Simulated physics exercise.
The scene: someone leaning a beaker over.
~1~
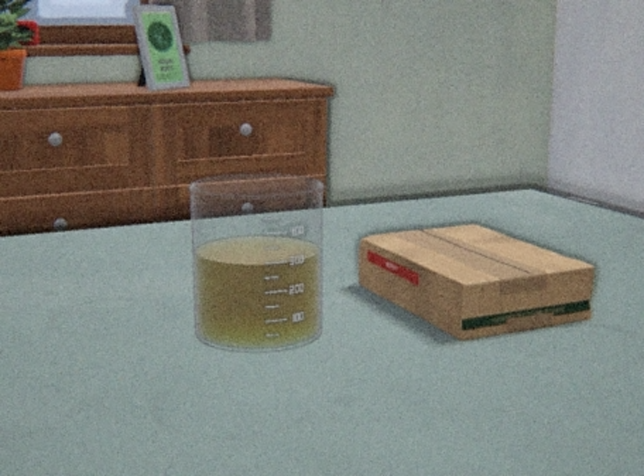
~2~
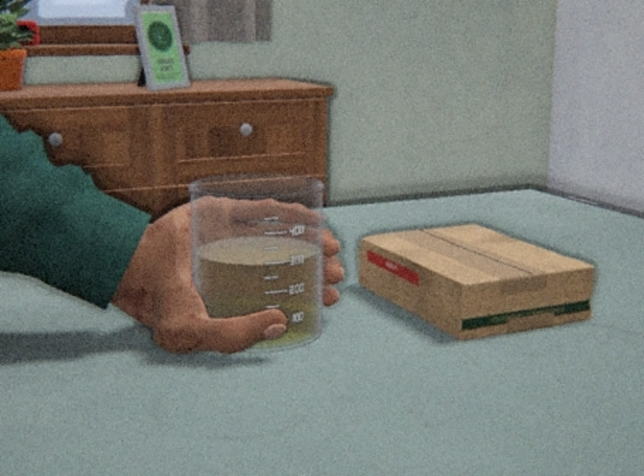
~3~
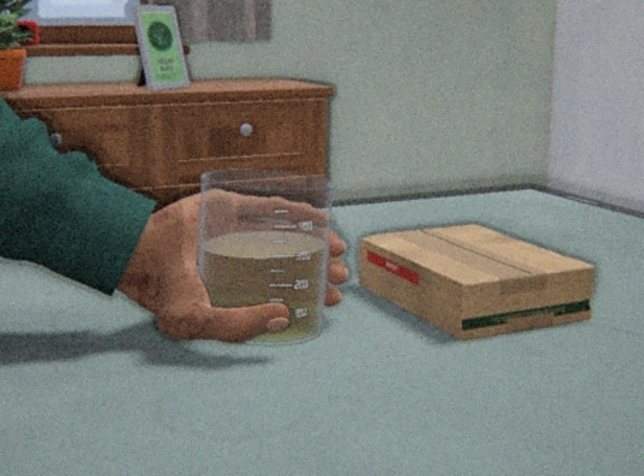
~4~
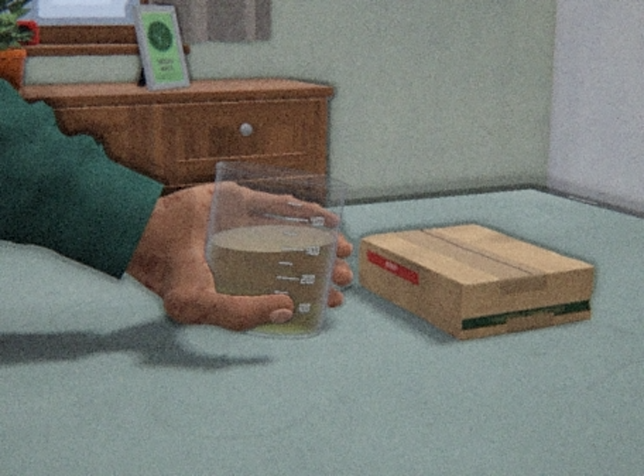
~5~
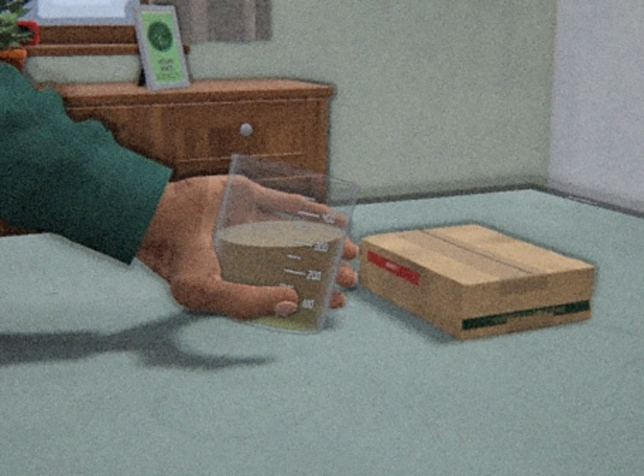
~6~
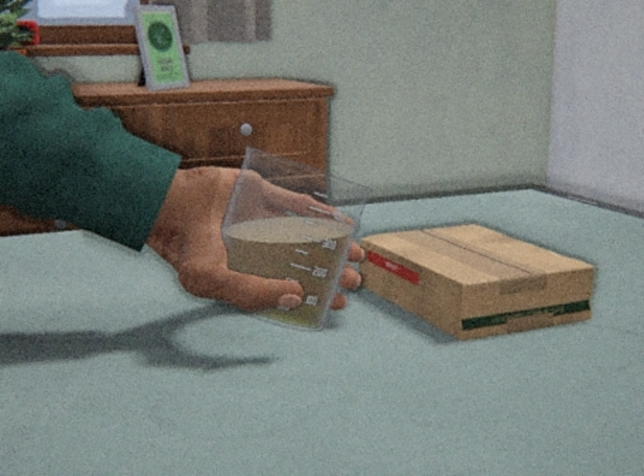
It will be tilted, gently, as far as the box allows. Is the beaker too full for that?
The beaker slops over.
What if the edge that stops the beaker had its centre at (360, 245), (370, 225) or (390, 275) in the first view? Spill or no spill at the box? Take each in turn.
In that order: Loses none, loses none, runs over.
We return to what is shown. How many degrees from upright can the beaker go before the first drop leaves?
Some 50 degrees.
Soon after, the beaker leans by about 40°; nothing has left it.
Later, the beaker leans by about 55°; some has gone over its rim; about three quarters of the apple juice is inside.
In the end, the beaker leans by about 60°, against the box; some has gone over its rim; about two thirds of the apple juice is inside.
